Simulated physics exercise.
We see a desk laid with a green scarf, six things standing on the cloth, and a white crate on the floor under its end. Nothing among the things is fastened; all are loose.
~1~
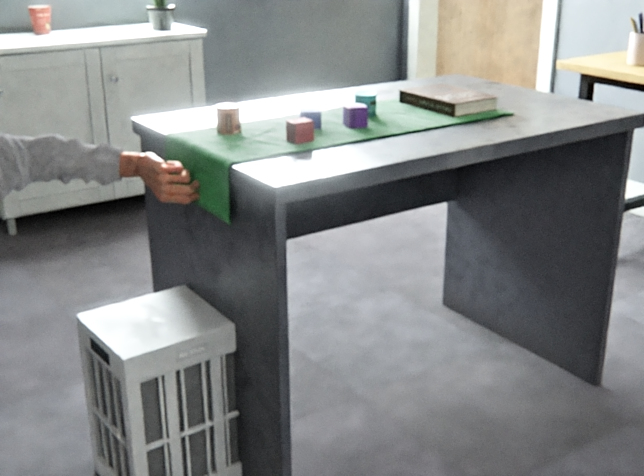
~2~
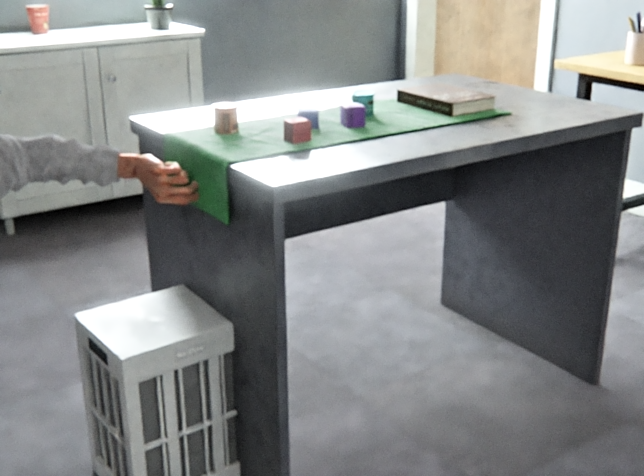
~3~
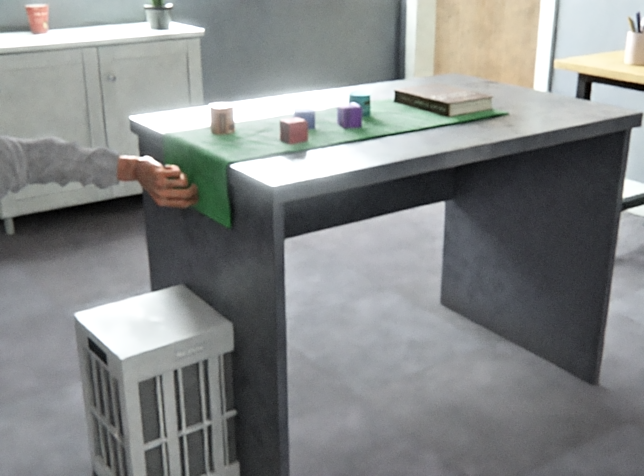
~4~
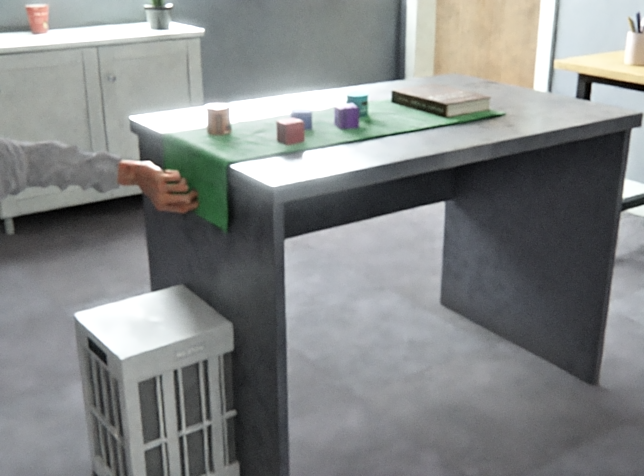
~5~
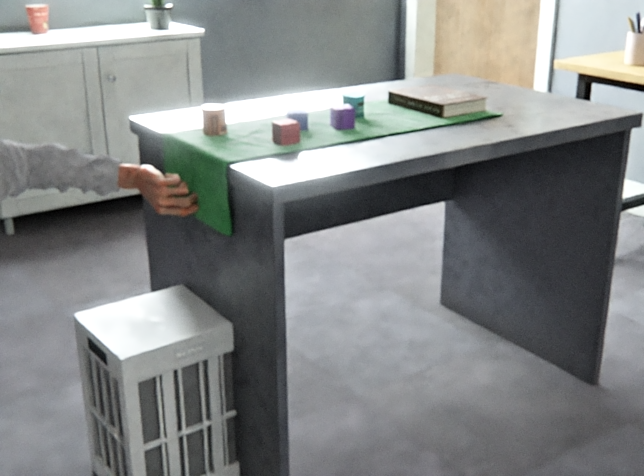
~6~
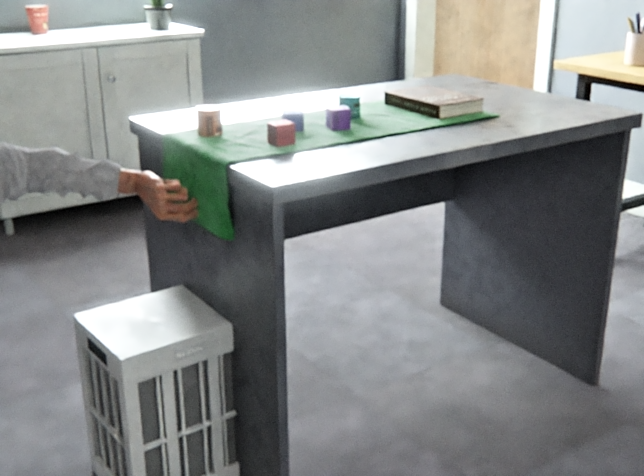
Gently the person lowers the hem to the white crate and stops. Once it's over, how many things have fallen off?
Count them up and you get two things gone over the edge.
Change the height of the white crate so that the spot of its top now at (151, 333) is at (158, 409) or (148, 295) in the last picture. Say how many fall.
Then 4 and 1.
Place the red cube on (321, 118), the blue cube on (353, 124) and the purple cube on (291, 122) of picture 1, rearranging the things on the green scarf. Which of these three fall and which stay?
Red cube kept, blue cube kept, purple cube kept.
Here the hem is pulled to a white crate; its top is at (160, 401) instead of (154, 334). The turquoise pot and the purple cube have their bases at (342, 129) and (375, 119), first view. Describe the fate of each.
The turquoise pot is carried off, the purple cube does not fall.
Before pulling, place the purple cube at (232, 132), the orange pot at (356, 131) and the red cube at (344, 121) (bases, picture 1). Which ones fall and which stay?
The purple cube ends up off; the orange pot stays put; the red cube stays put.
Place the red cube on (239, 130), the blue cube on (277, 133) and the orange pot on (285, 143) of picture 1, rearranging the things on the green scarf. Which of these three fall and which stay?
Here's how it goes: The red cube ends up down, the blue cube ends up down, and the orange pot ends up down.
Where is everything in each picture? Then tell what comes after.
In the first frame, hem (231, 225); orange pot (228, 105); red cube (300, 120); blue cube (310, 109); purple cube (355, 106); turquoise pot (365, 93); top of the crate (154, 334).
In the second frame, hem (229, 225); orange pot (225, 105).
In the third frame, hem (231, 228); red cube (294, 120).
In the fourth frame, hem (227, 233); blue cube (301, 110); top of the crate (152, 333).
In the fifth frame, hem (232, 236); purple cube (343, 107).
In the sixth frame, hem (236, 240); orange pot (209, 107); red cube (281, 123); blue cube (293, 111); purple cube (338, 108); turquoise pot (349, 95).
Soon after, hem near (198, 273); orange pot gone.
Then, hem on the crate; orange pot and red cube gone.
At rest, hem on the crate; orange pot and red cube gone. The count of fallen things is two.
